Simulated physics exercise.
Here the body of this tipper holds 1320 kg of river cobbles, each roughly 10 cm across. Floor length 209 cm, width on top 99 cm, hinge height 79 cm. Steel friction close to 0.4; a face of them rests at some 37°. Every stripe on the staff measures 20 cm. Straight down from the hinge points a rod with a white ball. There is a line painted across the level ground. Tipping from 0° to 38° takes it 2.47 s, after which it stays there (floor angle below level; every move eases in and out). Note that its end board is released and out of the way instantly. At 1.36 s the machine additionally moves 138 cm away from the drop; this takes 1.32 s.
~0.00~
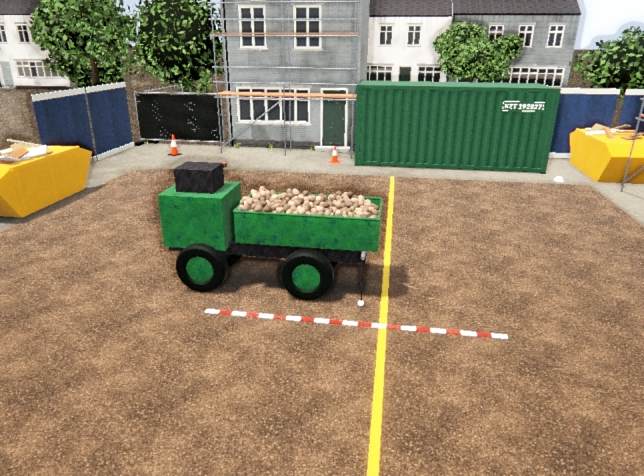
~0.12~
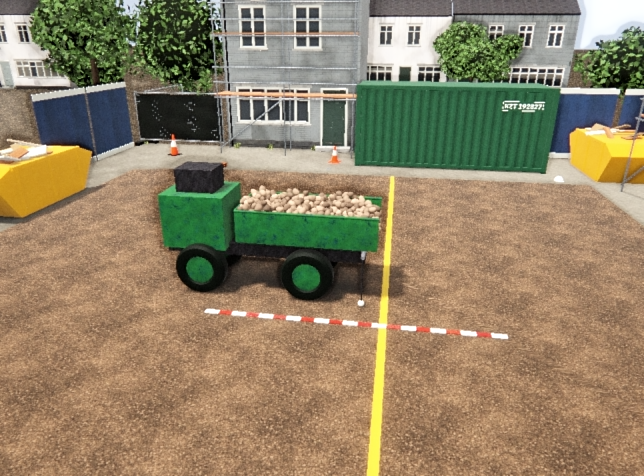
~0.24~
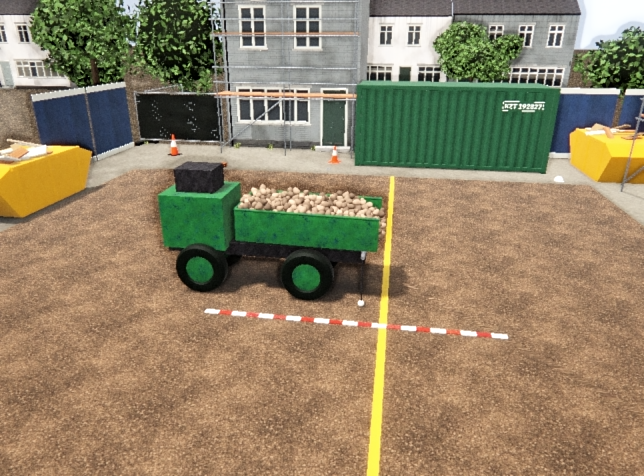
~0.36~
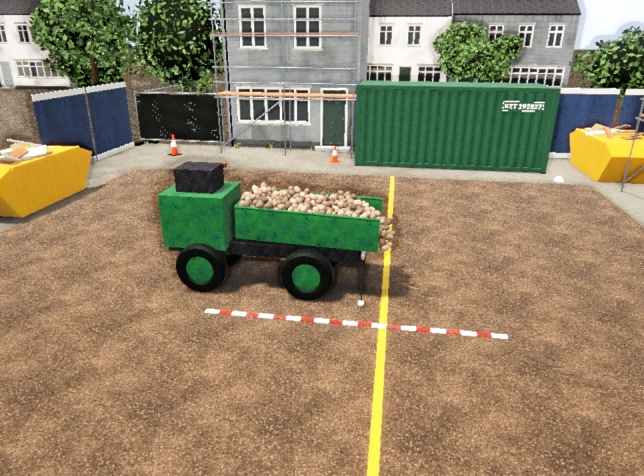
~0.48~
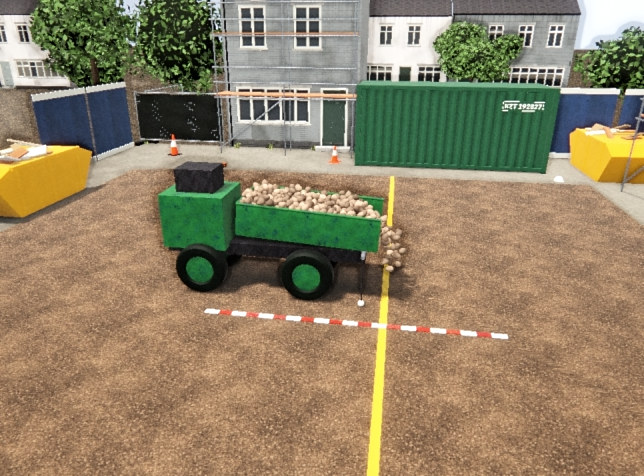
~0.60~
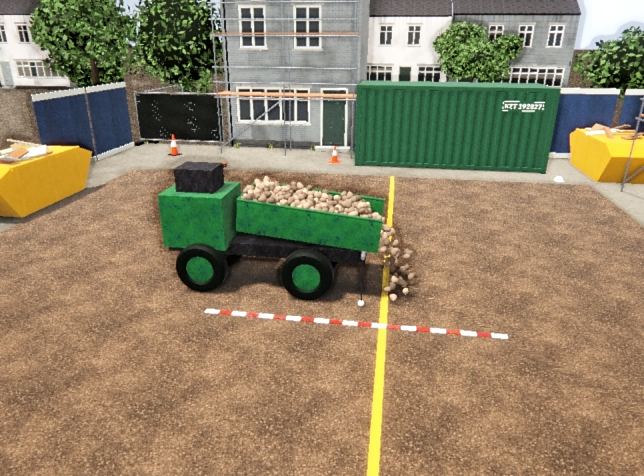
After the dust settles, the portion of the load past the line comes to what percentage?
It comes to roughly 35 per cent.
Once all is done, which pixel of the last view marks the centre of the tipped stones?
I'd point somewhere around (368, 282).
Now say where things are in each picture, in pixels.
Lip at (377, 251), floor tilted 0°, highest stones at (296, 194), in the first frame.
The body is at 0°, its lip at (377, 251); the top of the load is at (285, 193); the stones move at 0.1 m/s on average, in the second frame.
The body is at 1°, its lip at (377, 251); the top of the load is at (274, 192); 2 % has left, in the third frame.
Lip at (377, 252), floor tilted 2°, highest stones at (272, 190); 3 % has left, in the fourth frame.
The body is at 4°, its lip at (378, 252); the top of the load is at (273, 188); 4 % has left, in the fifth frame.
The body is at 6°, its lip at (378, 253); the top of the load is at (269, 184); 6 % has left, in the sixth frame.
After 1.9 s the floor is at 32°; 59 % in the body, 18 % short of the line, 23 % past the line; the foremost stones are at (452, 292).
After 2.6 s the floor is at 38°; 4 % in the body, 60 % short of the line, 35 % past the line; the foremost stones are at (460, 288).
After 3.1 s the floor is at 38°; 0 % in the body, 64 % short of the line, 36 % past the line; the foremost stones are at (466, 293).
After 6.1 s the floor is at 38°; 0 % in the body, 64 % short of the line, 36 % past the line; the foremost stones are at (465, 295).
